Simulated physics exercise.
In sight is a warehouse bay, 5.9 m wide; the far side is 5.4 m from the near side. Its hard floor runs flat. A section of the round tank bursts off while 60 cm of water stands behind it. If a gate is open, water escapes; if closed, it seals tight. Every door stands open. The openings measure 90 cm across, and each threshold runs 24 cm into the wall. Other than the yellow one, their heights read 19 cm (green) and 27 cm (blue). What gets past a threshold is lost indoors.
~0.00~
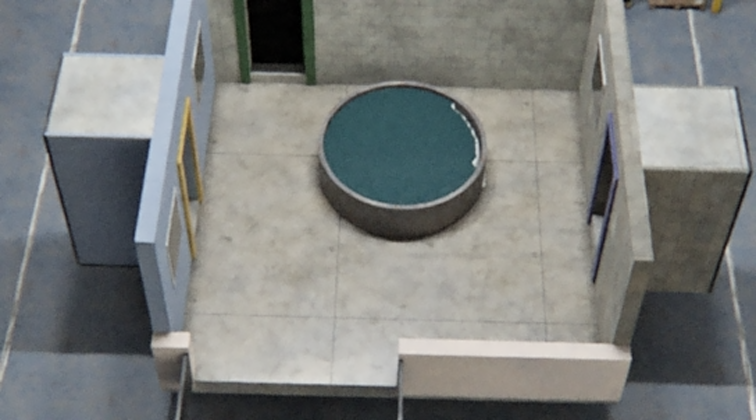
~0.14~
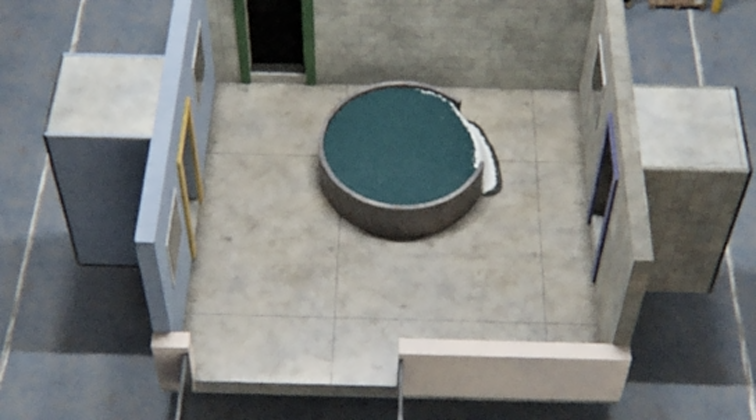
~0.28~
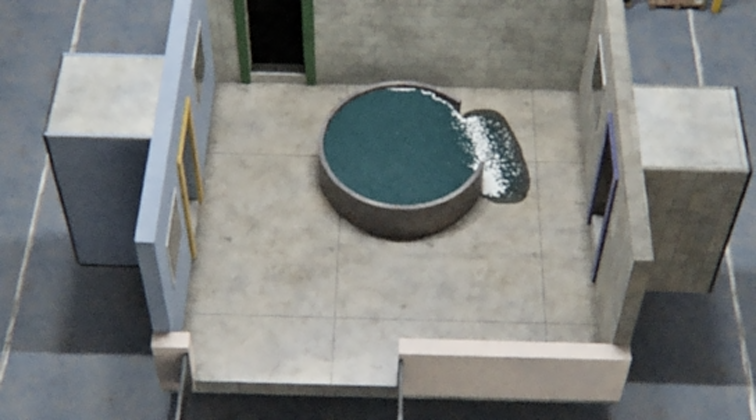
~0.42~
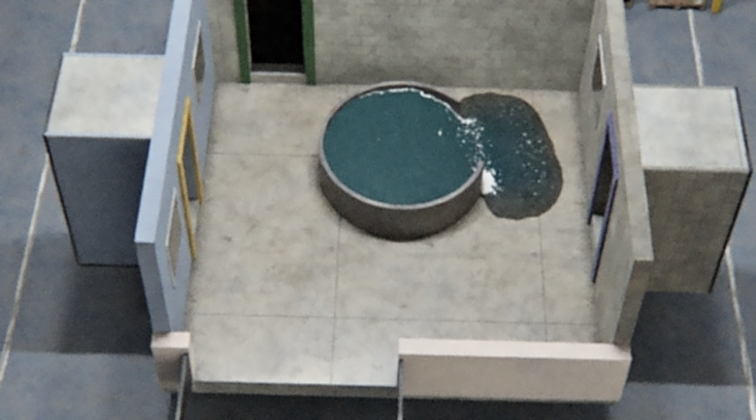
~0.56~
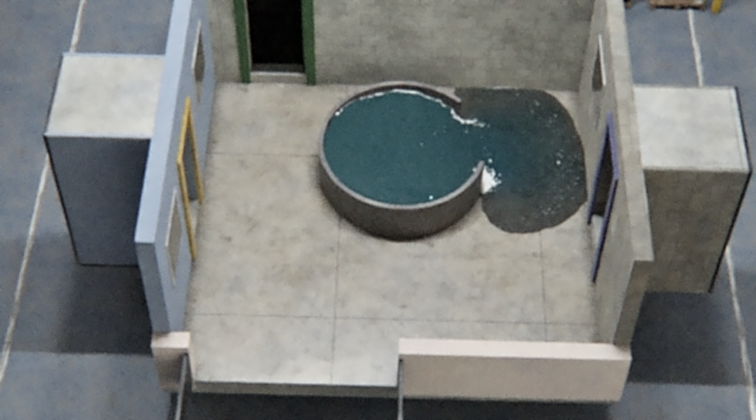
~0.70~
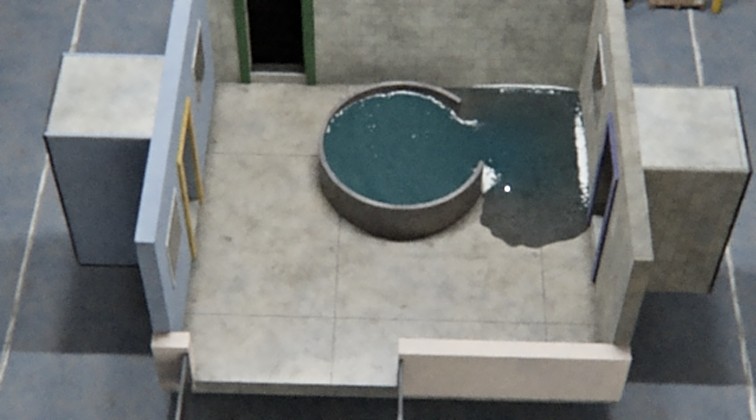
Water burst through the right side of a round tank in a small walled room, foaming at first, then spread in a dark sheet across the floor to the right and back walls.
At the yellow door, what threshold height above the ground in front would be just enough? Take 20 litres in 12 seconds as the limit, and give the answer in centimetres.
7.5 cm.
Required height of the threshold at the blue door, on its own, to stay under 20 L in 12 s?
For blue, a step near 9.5 cm.
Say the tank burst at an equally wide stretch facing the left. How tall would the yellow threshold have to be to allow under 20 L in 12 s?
Some 21 cm.
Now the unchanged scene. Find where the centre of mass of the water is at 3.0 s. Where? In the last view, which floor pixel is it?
Look at about (468, 174) in the last view.
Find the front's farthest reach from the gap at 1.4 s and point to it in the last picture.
(587, 280).
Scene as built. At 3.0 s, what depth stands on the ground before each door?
Door depths (cm): Green = 0, yellow = 0, blue = 14.
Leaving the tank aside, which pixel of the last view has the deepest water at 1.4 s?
Look close to (572, 98).
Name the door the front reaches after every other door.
That's the yellow one, it comes last.
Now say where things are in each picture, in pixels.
The first picture shows still water, 60 cm deep, in the round tank at (402, 146); the yellow door at (190, 184) is dry.
In the second picture, the front is at (497, 188), 0.3 m from the gap at (477, 150); 0.3 m2 of floor is wet, 60 cm left at the back.
In the third picture, the front is at (498, 118), 0.7 m from the gap at (477, 151); 1.1 m2 of floor is wet, 60 cm left at the back.
In the fourth picture, the front is at (532, 113), 1.2 m from the gap at (477, 152); 2.5 m2 of floor is wet, 60 cm left at the back.
In the fifth picture, the gap is at (477, 152), the front 1.7 m out at (562, 111); the back of the round tank holds 60 cm.
In the sixth picture, the front is at (579, 93), 2.1 m from the gap at (477, 152); 4.7 m2 of floor is wet, 59 cm left at the back; 4.4 m in a straight line remain to the yellow door at (190, 184).
After 1.4 s water covers 15 % of the floor, deepest (48 cm) near (572, 98); it has not reached the yellow door.
After 3.0 s water covers 40 % of the floor, deepest (32 cm) near (572, 98); it has not reached the yellow door.
After 12.0 s water covers 95 % of the floor, deepest (11 cm) near (338, 92); 9 cm at the yellow door, 0 litres in over its 12 cm threshold.
At the yellow door as built, the water arrived by 4.9 s and peaked near 12 cm at 9.4 s.
Run again over the same 12 s with other heights there, 36 litres in over 6 cm, 6 litres over 9.5 cm. The limit of 20 litres is kept from about 7.5 cm up.
